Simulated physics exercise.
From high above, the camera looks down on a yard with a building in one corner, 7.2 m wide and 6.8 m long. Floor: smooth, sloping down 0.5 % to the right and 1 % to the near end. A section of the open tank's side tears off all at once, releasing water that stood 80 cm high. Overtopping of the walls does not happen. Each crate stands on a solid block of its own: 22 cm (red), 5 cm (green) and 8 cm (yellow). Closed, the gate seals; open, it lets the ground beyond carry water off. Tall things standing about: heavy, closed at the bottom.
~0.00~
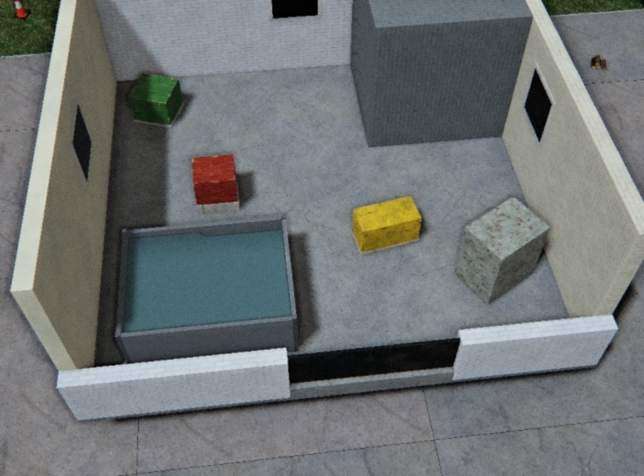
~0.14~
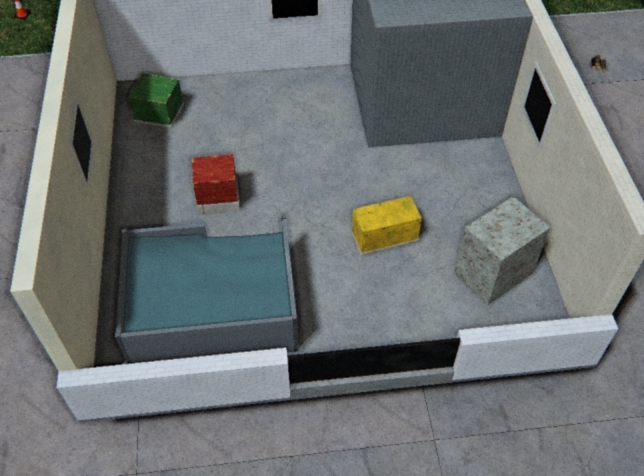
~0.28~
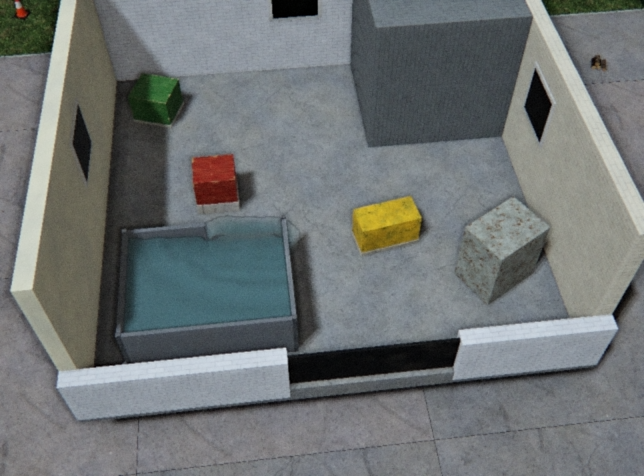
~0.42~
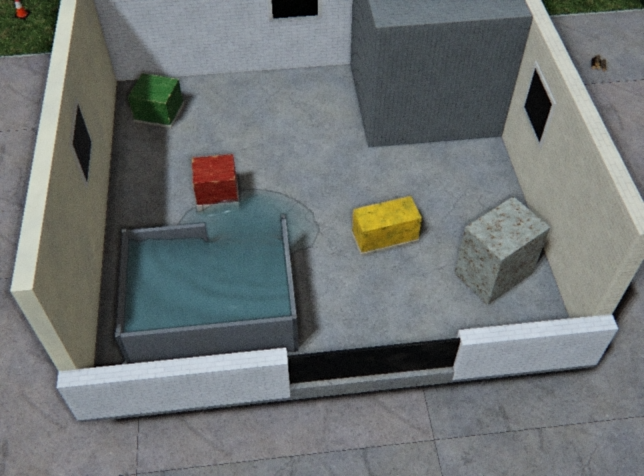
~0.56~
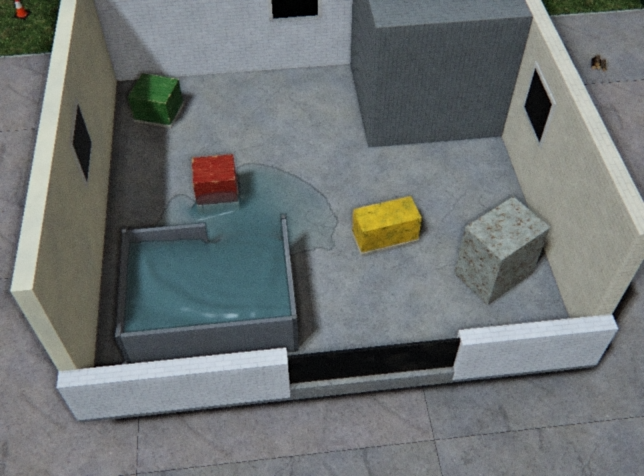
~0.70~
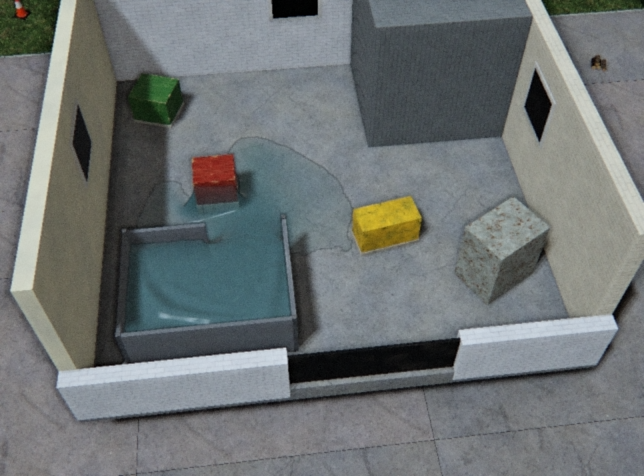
At first, teal water sits still in an open gray tank inside a walled yard with red, green and yellow blocks. Then part of the tank's far side gives way, and water pours through the gap, spreading across the gray floor around the red block and reaching the yellow one.
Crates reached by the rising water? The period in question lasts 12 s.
Red crate reached, green crate reached, yellow crate reached.
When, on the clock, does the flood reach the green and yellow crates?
Green: 2.0 s; yellow: 0.8 s.
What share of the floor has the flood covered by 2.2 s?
I'd say around 55 % is wet.
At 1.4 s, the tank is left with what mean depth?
About 51 centimetres on average.
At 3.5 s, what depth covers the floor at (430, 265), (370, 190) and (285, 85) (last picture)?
Spot one 0 cm, spot two 2 cm, spot three 19 cm.
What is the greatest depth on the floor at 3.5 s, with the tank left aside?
It tops out at some 30 cm.
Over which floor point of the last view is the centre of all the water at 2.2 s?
Close to (245, 229) in the last picture.
After 1.4 s water covers 40 % of the floor and is deepest (53 cm) near (236, 215); red plinth reached, green plinth not reached, yellow plinth reached.
After 2.2 s water covers 55 % of the floor and is deepest (48 cm) near (337, 73); red plinth reached, green plinth reached, yellow plinth reached.
After 3.5 s water covers 65 % of the floor and is deepest (30 cm) near (353, 110); red plinth reached, green plinth reached, yellow plinth reached.
After 7.0 s water covers 90 % of the floor and is deepest (27 cm) near (148, 257); red plinth reached, green plinth reached, yellow plinth reached.
After 12.0 s water covers 100 % of the floor and is deepest (15 cm) near (557, 335); highest at the red plinth 60 cm, highest at the green plinth 25 cm, highest at the yellow plinth 12 cm.
